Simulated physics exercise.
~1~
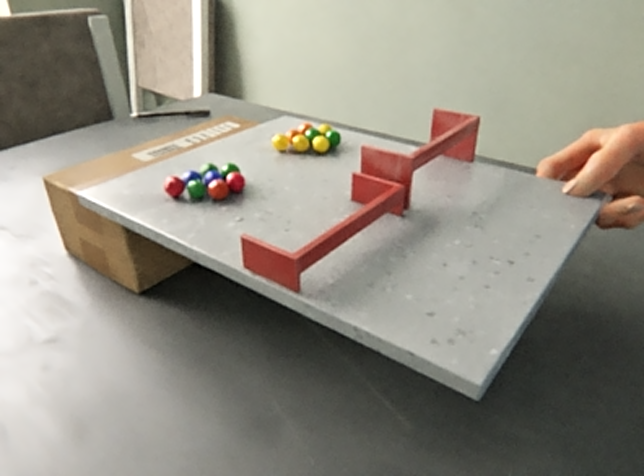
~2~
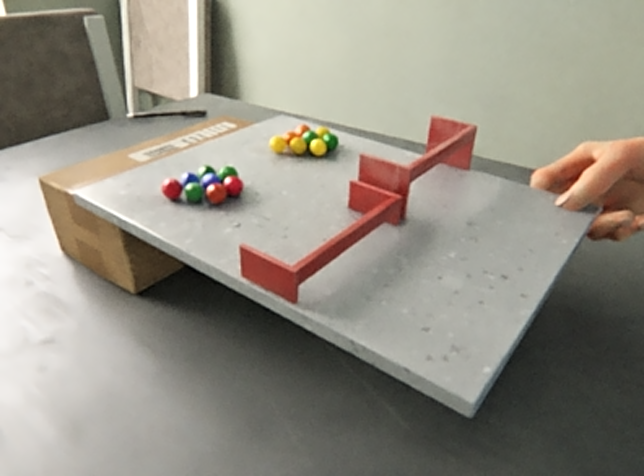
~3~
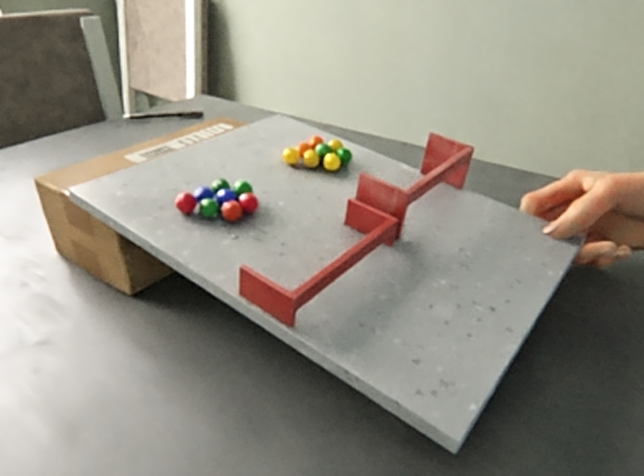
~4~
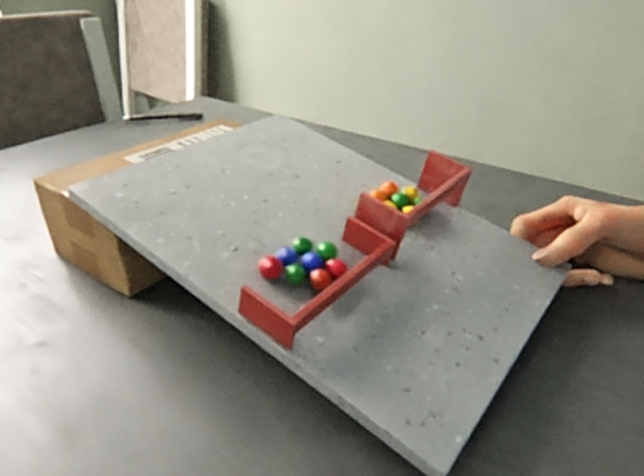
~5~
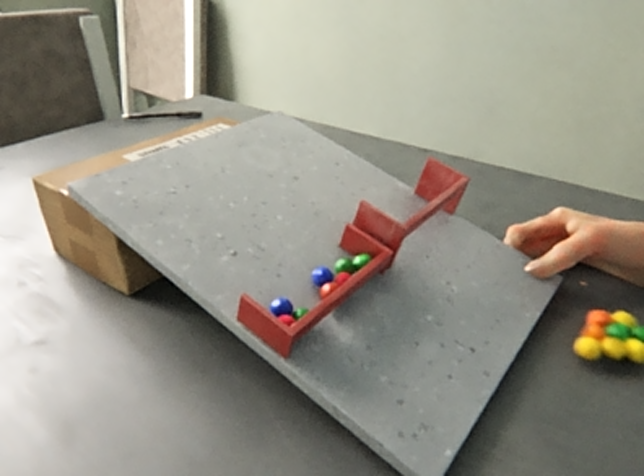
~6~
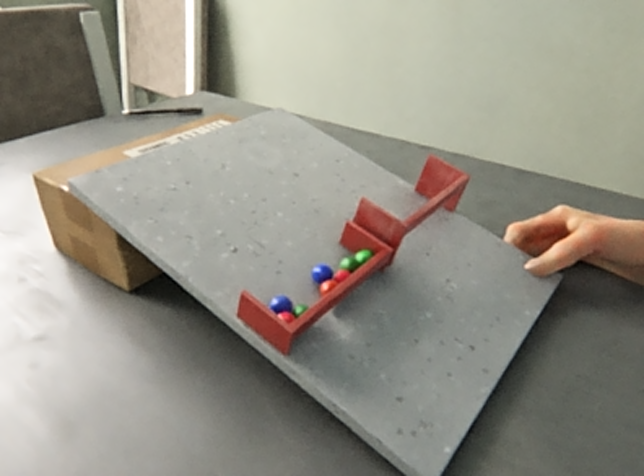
Two clusters of colorful balls rolled down a speckled gray board as a hand lowered its free end from a cardboard box's height; the nearer group stopped behind its red gate, while the farther ones passed theirs and rolled out of sight.
